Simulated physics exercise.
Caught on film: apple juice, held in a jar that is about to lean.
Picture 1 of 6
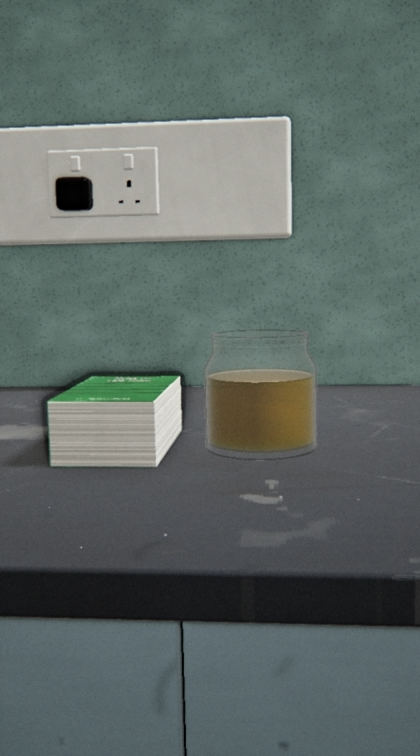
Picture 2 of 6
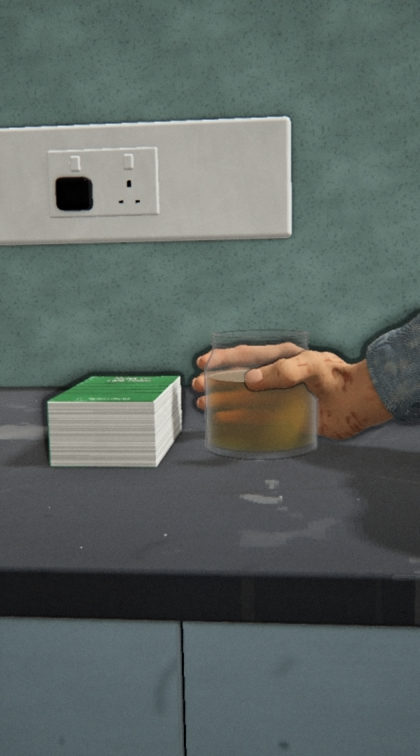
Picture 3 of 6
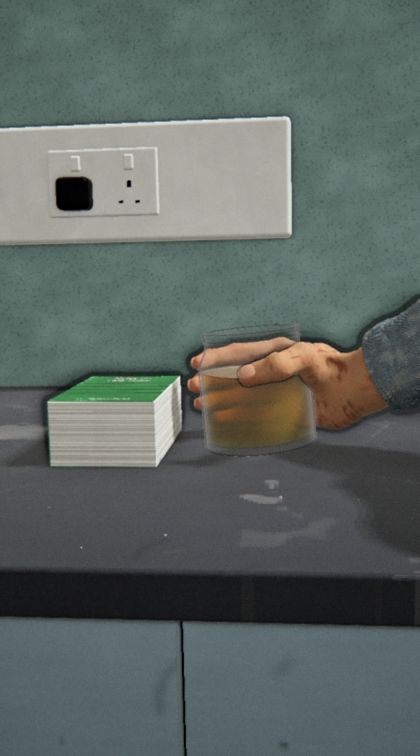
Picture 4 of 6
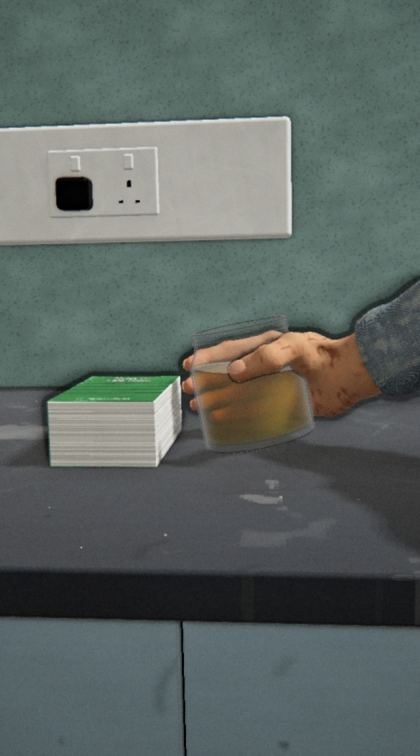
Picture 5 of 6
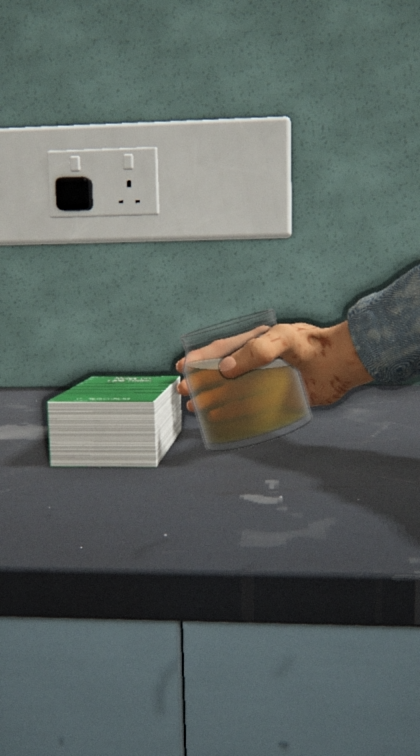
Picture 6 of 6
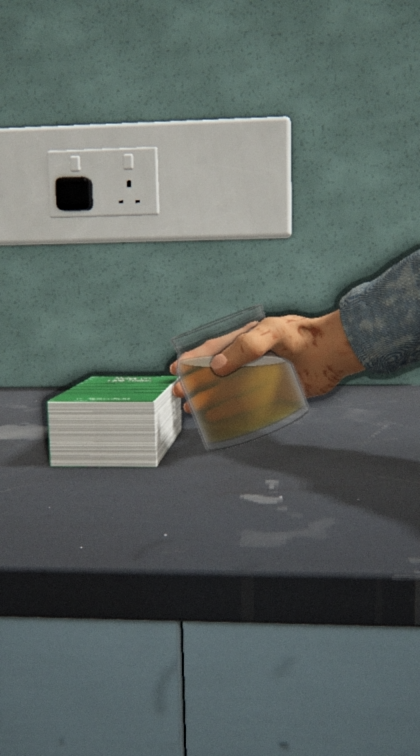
The clip opens on a clear jar of amber liquid standing upright on a dark counter, right of a thick green-topped block of white pages. A hand reaches in from the right and grips the jar, then gradually tilts it left until its rim leans towards the block, the liquid still inside.
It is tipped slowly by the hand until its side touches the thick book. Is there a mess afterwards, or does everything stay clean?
It contains it.
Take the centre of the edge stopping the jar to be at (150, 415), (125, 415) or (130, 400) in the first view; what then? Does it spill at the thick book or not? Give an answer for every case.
In the listed order: Some escapes, some escapes, some escapes.
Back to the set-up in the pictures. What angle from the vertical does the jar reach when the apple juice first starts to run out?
Roughly 45 degrees from upright.
Next, the jar leans by about 25°; its rim is dry.
After that, the jar leans by about 30°; its rim is dry.
Finally, the jar leans by about 30°, against the thick book; its rim is dry.
